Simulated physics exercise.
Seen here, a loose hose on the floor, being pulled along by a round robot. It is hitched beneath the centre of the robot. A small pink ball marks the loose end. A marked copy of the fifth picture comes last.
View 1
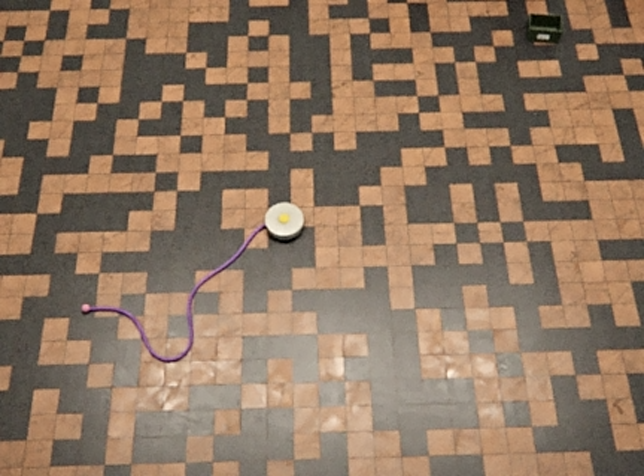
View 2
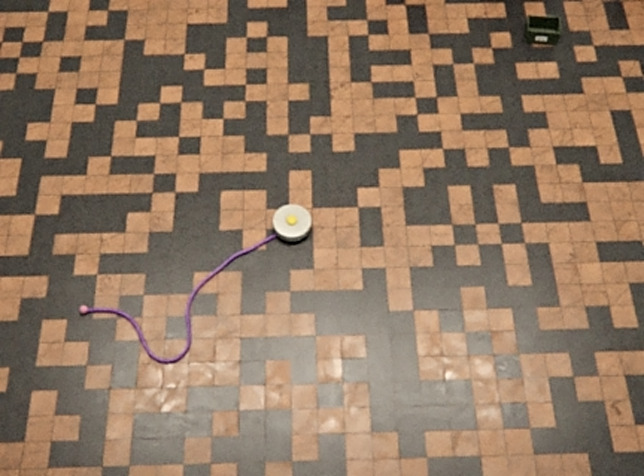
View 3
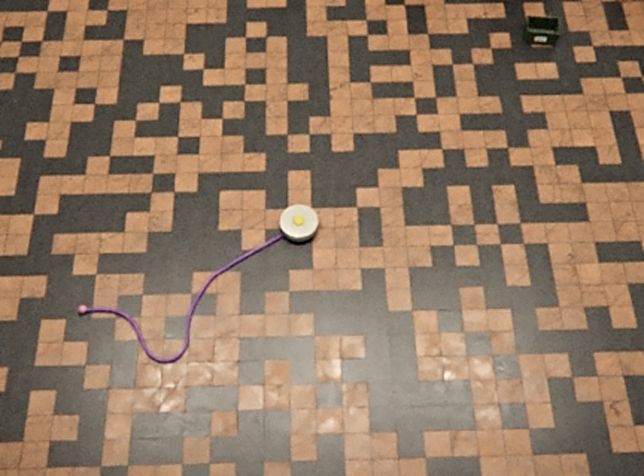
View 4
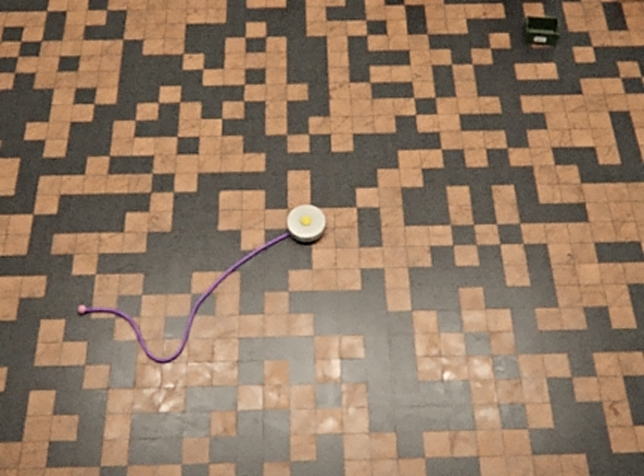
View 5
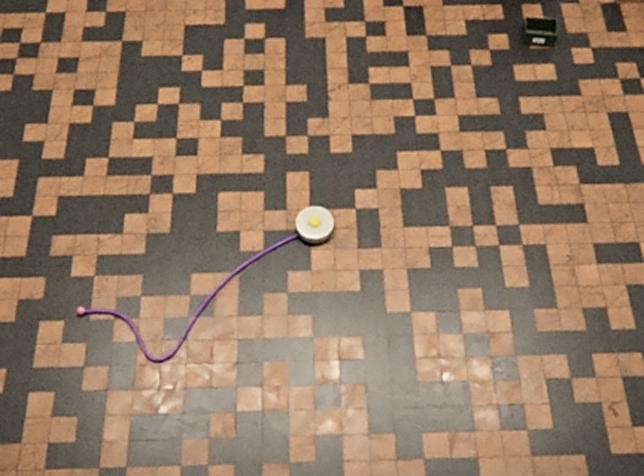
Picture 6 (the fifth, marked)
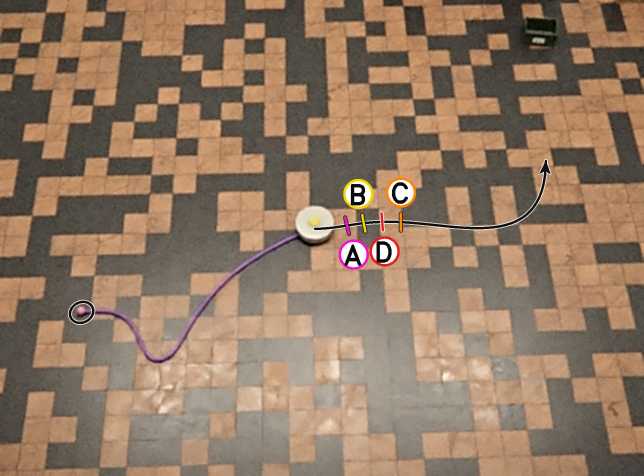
A round white robot with a yellow centre slid slowly to the right across a brown and dark tiled floor, pulling a loose purple hose whose curves straightened slightly while its far end barely moved.
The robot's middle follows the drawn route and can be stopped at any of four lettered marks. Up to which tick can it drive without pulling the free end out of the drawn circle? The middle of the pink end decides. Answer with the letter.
No farther than D.
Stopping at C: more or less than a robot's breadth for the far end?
Less.
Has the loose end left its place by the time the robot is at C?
By then, yes.
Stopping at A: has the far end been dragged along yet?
By then, no.
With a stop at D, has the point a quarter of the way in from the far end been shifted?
Yes.
On the marked copy, A at (347, 226); B at (364, 223); C at (401, 222); D at (382, 222); the ring at (82, 312); the route from (315, 229) via (463, 228) to (546, 161).
Taking D. A third of the way, robot (338, 224), middle of the hose (206, 310), free end (81, 311).
Two thirds of the way, robot (363, 220), middle of the hose (226, 297), free end (81, 311).
When it is over, robot (383, 218), middle of the hose (241, 287), free end (86, 311); the free end is still in its ring.
As for the rest, A is safe but short; B is safe but short; C drags the free end to (101, 312).
